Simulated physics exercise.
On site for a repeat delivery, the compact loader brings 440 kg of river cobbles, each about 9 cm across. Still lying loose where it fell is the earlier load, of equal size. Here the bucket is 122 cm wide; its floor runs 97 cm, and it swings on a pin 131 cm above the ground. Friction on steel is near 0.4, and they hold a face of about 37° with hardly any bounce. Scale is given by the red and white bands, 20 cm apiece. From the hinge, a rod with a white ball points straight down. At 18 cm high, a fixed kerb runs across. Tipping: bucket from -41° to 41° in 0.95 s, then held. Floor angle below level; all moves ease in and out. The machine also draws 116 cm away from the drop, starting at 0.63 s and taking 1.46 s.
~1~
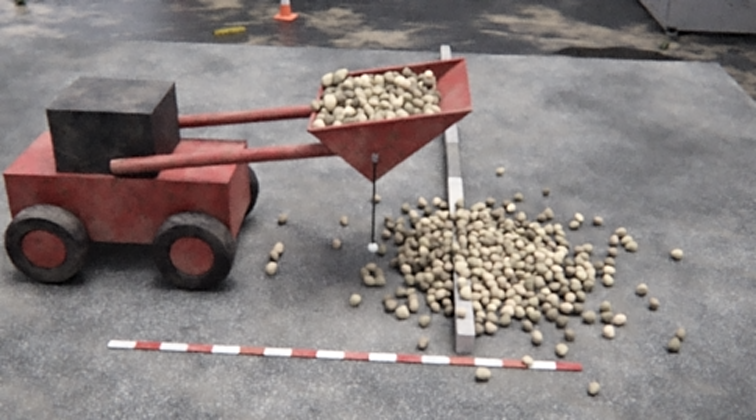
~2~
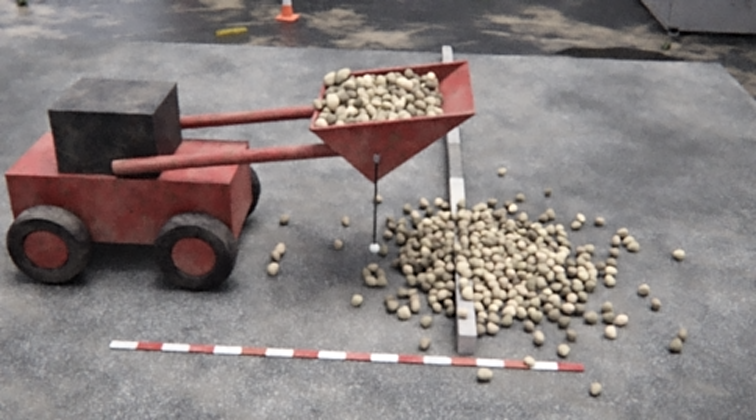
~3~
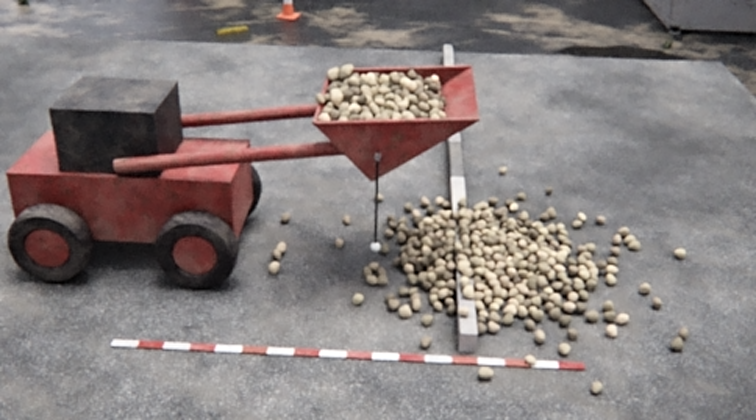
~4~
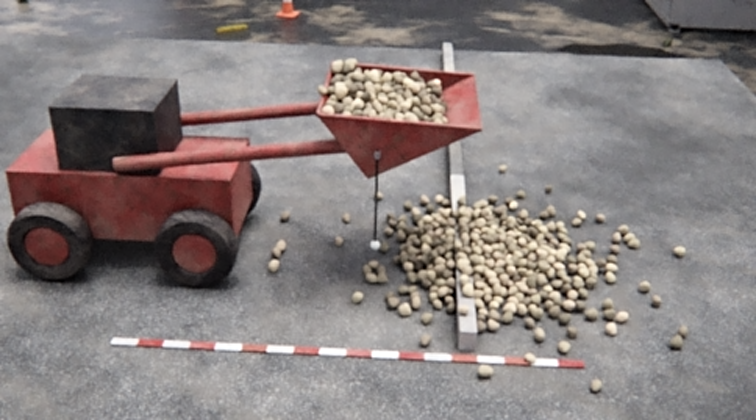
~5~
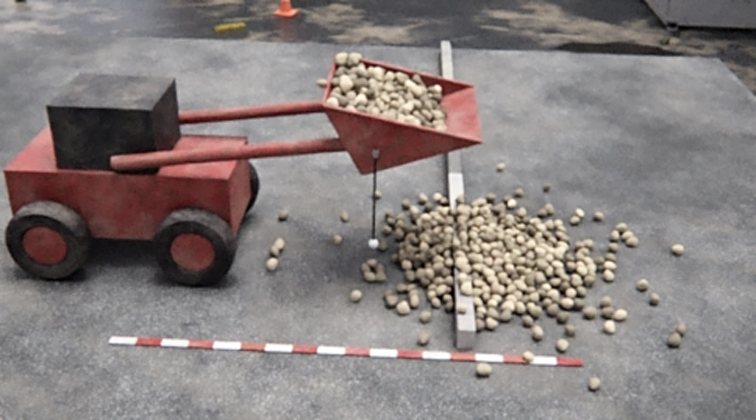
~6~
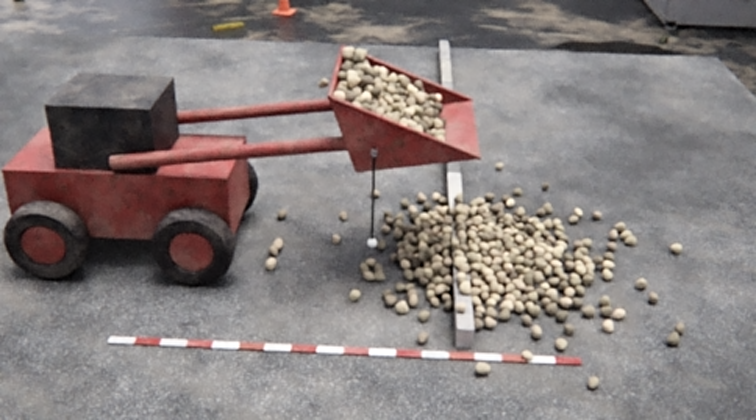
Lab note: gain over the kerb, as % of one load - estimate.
Gain: About 21 %.
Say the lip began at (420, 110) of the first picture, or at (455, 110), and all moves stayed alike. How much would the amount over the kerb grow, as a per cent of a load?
Some 0 percent, and then 10 percent.
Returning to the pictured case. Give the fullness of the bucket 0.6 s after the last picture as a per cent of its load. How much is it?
Around 50 per cent of the load is still inside.
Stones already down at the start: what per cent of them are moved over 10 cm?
Close to 10 in a hundred of them.
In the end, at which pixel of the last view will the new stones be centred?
In the last view, somewhere near (425, 244).
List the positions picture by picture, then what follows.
The first frame shows lip at (472, 110), floor tilted -41°, highest stones at (418, 84). The earlier load is highest near (460, 237), 24 cm above ground level, 37 % on this side of the kerb, 63 % over the kerb.
In the second frame, the bucket is at -39°, its lip at (475, 113); the top of the load is at (413, 87).
The third frame shows lip at (479, 120), floor tilted -35°, highest stones at (362, 82).
The fourth frame shows lip at (482, 129), floor tilted -28°, highest stones at (350, 72).
In the fifth frame, the bucket is at -19°, its lip at (482, 142); the top of the load is at (348, 64).
In the sixth frame, the bucket is at -10°, its lip at (480, 158); the top of the load is at (352, 58).
Then, 0.3 s after the last picture the floor is at 28°; in per cent of one load, 100 in the bucket, 37 on this side of the kerb, 63 over the kerb; the foremost stones are at (664, 276).
Then, 0.6 s after the last picture the floor is at 41°; in per cent of one load, 50 in the bucket, 86 on this side of the kerb, 64 over the kerb; the foremost stones are at (664, 276).
Then, 2.1 s after the last picture the floor is at 41°; in per cent of one load, 0 in the bucket, 115 on this side of the kerb, 85 over the kerb; the foremost stones are at (664, 276).
Then, 4.8 s after the last picture the floor is at 41°; in per cent of one load, 0 in the bucket, 115 on this side of the kerb, 85 over the kerb; the foremost stones are at (664, 276). Net gain over the kerb, 21.
